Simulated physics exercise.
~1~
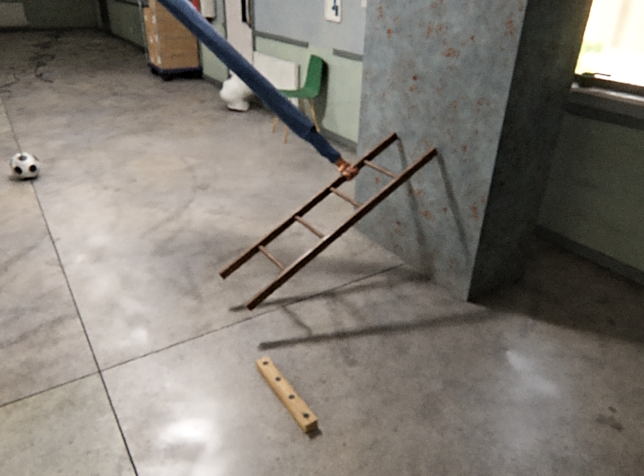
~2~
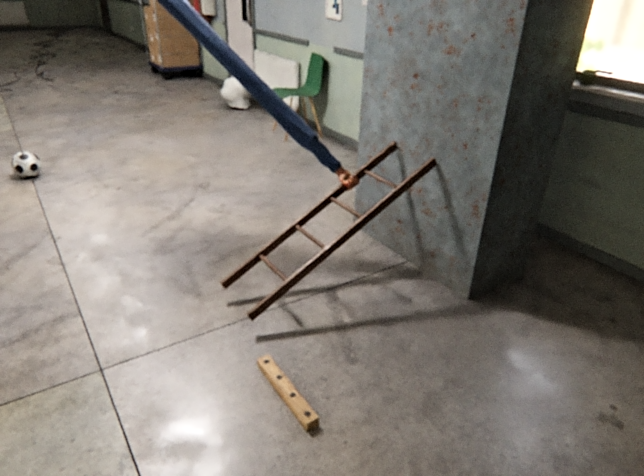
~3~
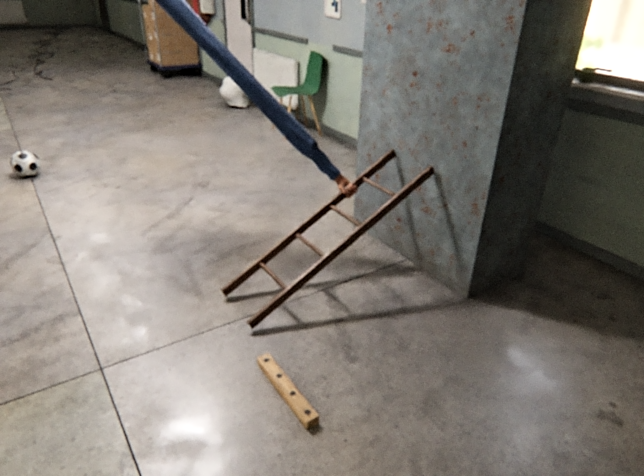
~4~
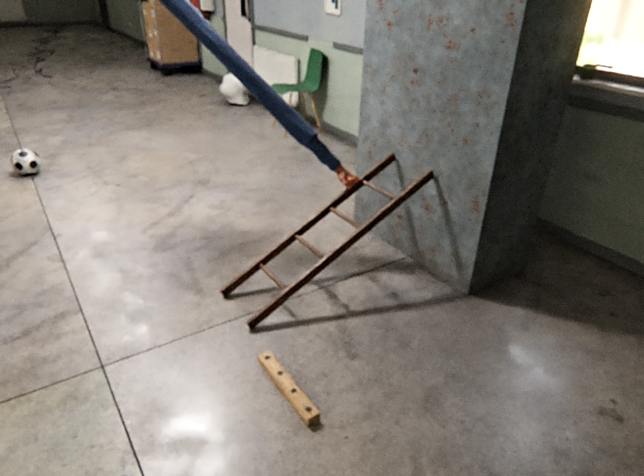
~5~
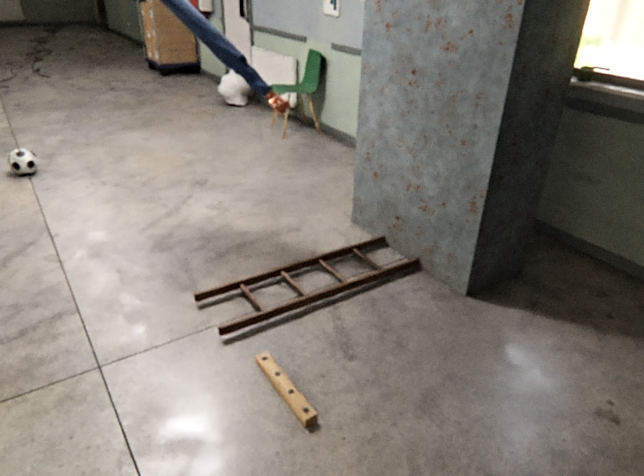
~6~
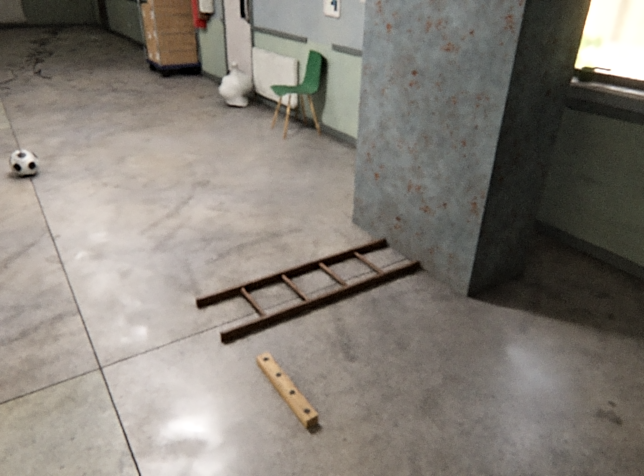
In a concrete-floored room, a hand lowers a brown ladder against a pillar and lets go, the ladder dropping flat.
